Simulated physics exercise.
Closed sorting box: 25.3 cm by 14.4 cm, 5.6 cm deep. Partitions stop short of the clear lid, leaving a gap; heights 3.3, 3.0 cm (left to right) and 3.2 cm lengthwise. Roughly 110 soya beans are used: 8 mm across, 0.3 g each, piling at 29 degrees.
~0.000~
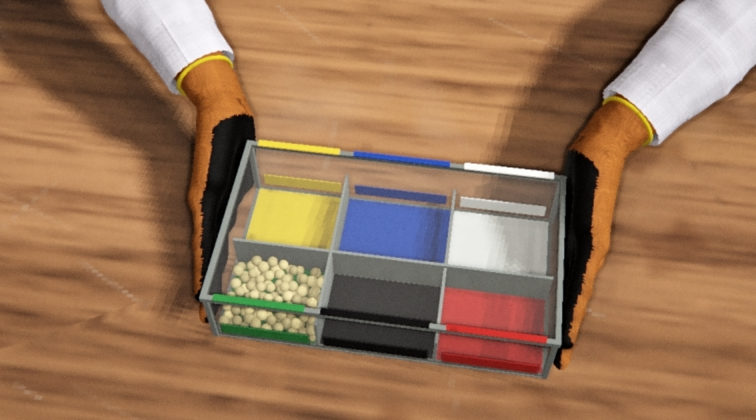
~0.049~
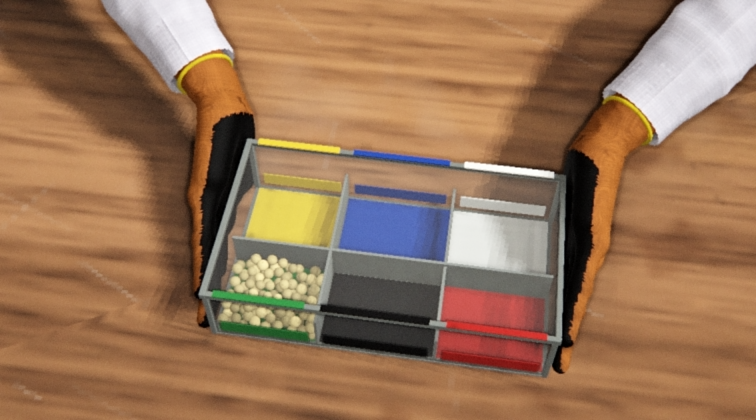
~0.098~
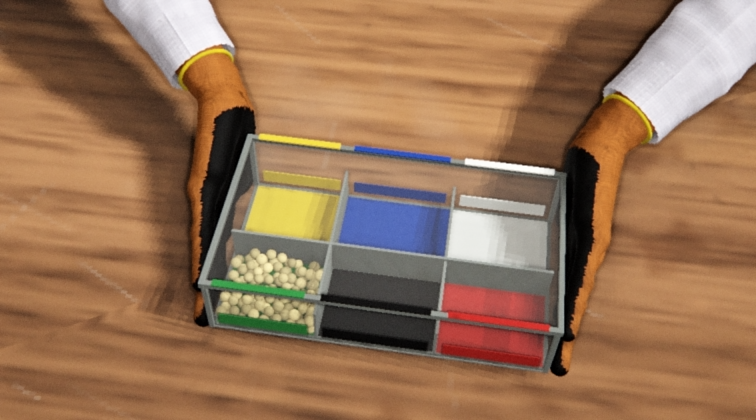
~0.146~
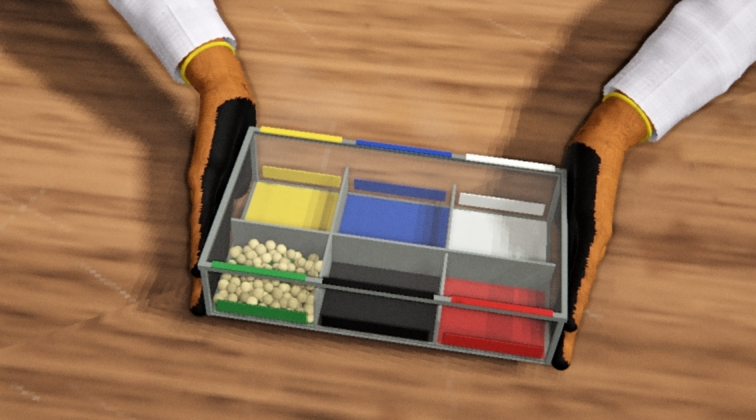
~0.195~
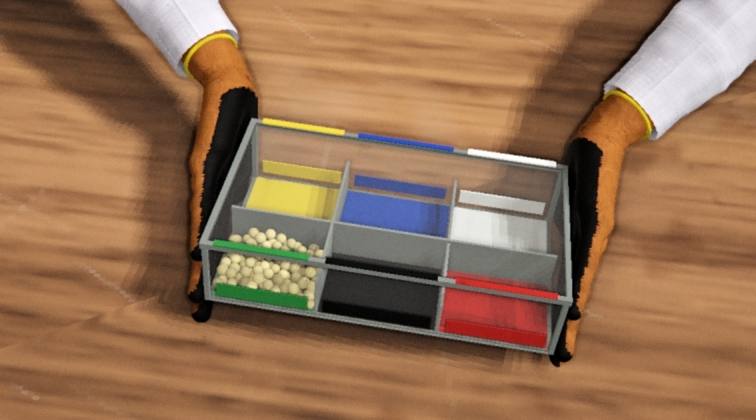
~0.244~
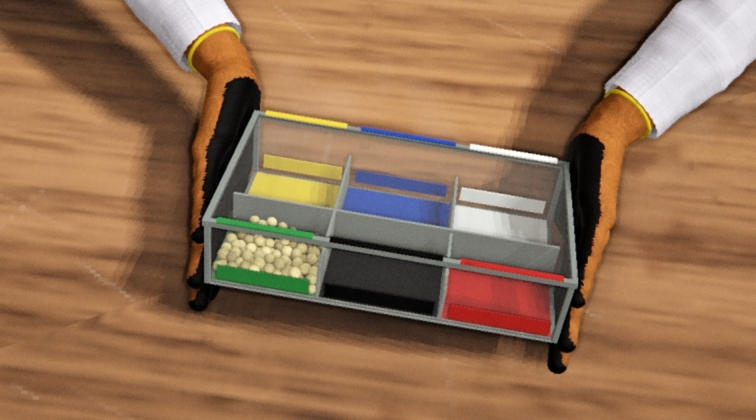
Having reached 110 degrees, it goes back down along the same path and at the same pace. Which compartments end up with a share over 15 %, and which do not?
As I see it, red: It'll probably finish at or short of fifteen percent of the pieces; blue: It'll probably finish past fifteen percent of the pieces; green: It'll probably finish at or short of fifteen percent of the pieces; yellow: It'll probably finish past fifteen percent of the pieces; white: It'll probably finish past fifteen percent of the pieces; black: It'll probably finish at or short of fifteen percent of the pieces.
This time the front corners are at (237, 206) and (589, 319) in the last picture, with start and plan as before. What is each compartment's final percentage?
In per cent, the final split is red 0, blue 5, green 0, yellow 0, white 95, black 0.
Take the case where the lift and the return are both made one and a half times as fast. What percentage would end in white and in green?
Result: White = 20 %; green = 0 %.
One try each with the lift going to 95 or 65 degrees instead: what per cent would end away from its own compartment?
I'd expect close to 80 and then close to 5 per cent.
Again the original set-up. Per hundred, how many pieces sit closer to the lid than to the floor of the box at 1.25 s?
Some 90 per cent.
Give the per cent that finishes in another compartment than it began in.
It works out to about 100 per cent.
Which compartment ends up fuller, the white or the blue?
More ends up in the blue one.
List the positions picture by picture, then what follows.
The first picture shows box tilt 0 degrees, front corners at (206, 296) and (555, 341); green 100 %.
The second picture shows box tilt 1 degrees, front corners at (206, 293) and (555, 338).
The third picture shows box tilt 4 degrees, front corners at (205, 282) and (558, 330), lowest corner right back.
The fourth picture shows box tilt 8 degrees, front corners at (205, 264) and (561, 315), lowest corner right back.
The fifth picture shows box tilt 13 degrees, front corners at (206, 243) and (566, 299), lowest corner right back.
The sixth picture shows box tilt 18 degrees, front corners at (209, 220) and (571, 282), lowest corner right back; green 100 %. The box's pace is about 100 degrees a second.
Then, at 1.25 s, tilt 110 degrees; blue 20 %, green 40 %, yellow 40 %.
After 1.92 s, tilt 49 degrees; blue 40 %, yellow 40 %, white 25 %.
After 2.63 s, tilt 0 degrees; blue 40 %, yellow 35 %, white 25 %.
By 3.1 s all is still; red 0 %, blue 40 %, green 0 %, yellow 35 %, white 25 %, black 0 %.
